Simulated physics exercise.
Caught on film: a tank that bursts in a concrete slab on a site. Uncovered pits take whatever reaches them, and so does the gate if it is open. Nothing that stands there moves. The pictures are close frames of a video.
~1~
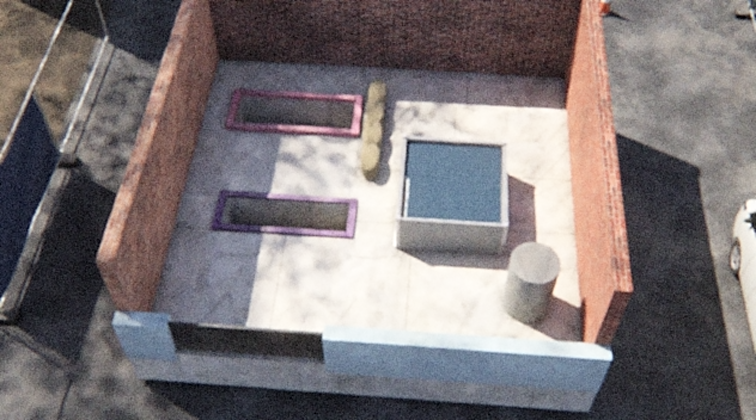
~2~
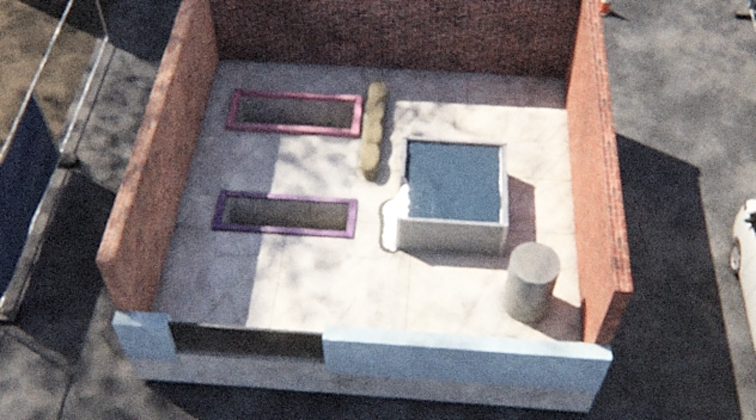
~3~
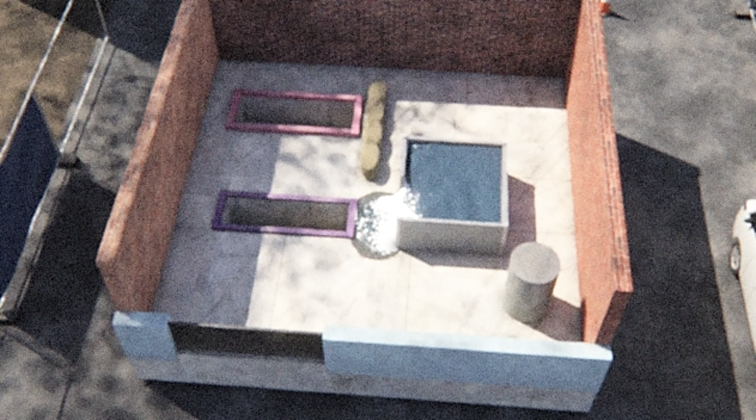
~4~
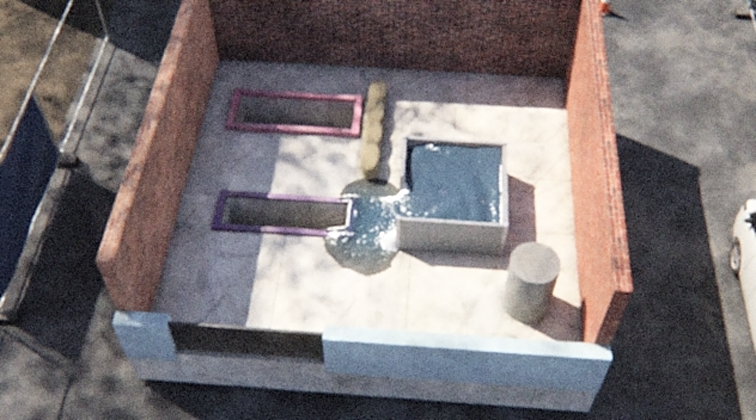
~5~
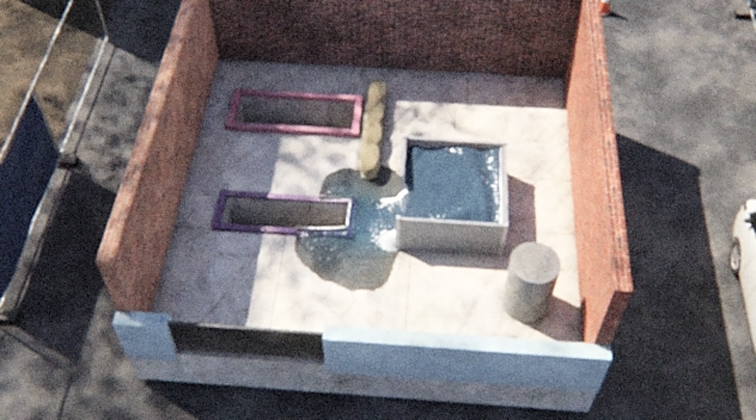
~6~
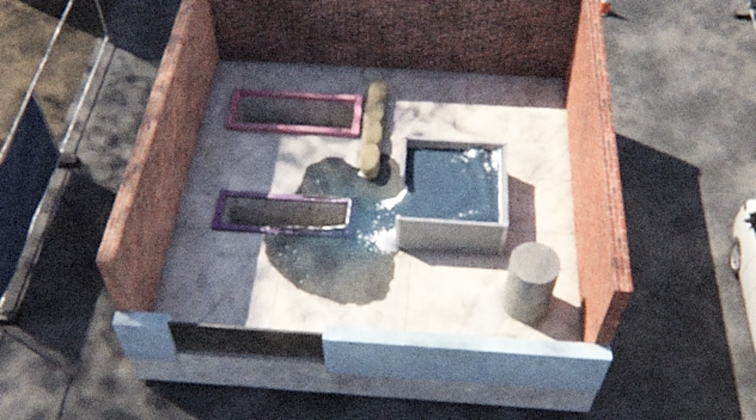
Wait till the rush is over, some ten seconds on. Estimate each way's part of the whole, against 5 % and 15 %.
The gate takes not even 5 %; the purple pit takes above 15 %; the pink pit takes not even 5 %.
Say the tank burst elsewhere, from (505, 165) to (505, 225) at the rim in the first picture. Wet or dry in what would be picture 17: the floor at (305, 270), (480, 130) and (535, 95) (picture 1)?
In turn: Clear, wet, covered.
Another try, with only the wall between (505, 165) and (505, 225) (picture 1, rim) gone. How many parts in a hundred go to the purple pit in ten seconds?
Parts in a hundred: Purple 2.
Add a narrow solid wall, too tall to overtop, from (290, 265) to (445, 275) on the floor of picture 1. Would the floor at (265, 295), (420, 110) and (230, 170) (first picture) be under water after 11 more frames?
One after the other: No water, clear, awash.
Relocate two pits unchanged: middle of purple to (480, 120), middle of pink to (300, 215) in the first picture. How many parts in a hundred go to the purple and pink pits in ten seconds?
Roughly, in per cent: Purple 0, pink 40.
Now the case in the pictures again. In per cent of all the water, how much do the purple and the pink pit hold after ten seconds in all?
Roughly 40 per cent, then 0 per cent.
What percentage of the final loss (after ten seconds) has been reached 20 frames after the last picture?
About 65 per cent.
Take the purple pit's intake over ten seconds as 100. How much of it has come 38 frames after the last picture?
Near 85 in a hundred.
A moment on, water covers 25 % of the floor; the gate 0 %, the purple pit 12 %, the pink pit 0 %.
Next, water covers 35 % of the floor; the gate 0 %, the purple pit 19 %, the pink pit 0 %.
Then, water covers 35 % of the floor; the gate 0 %, the purple pit 26 %, the pink pit 0 %.
Later, water covers 45 % of the floor; the gate 0 %, the purple pit 35 %, the pink pit 0 %.
In the end, water covers 65 % of the floor; the gate 0 %, the purple pit 40 %, the pink pit 0 %.
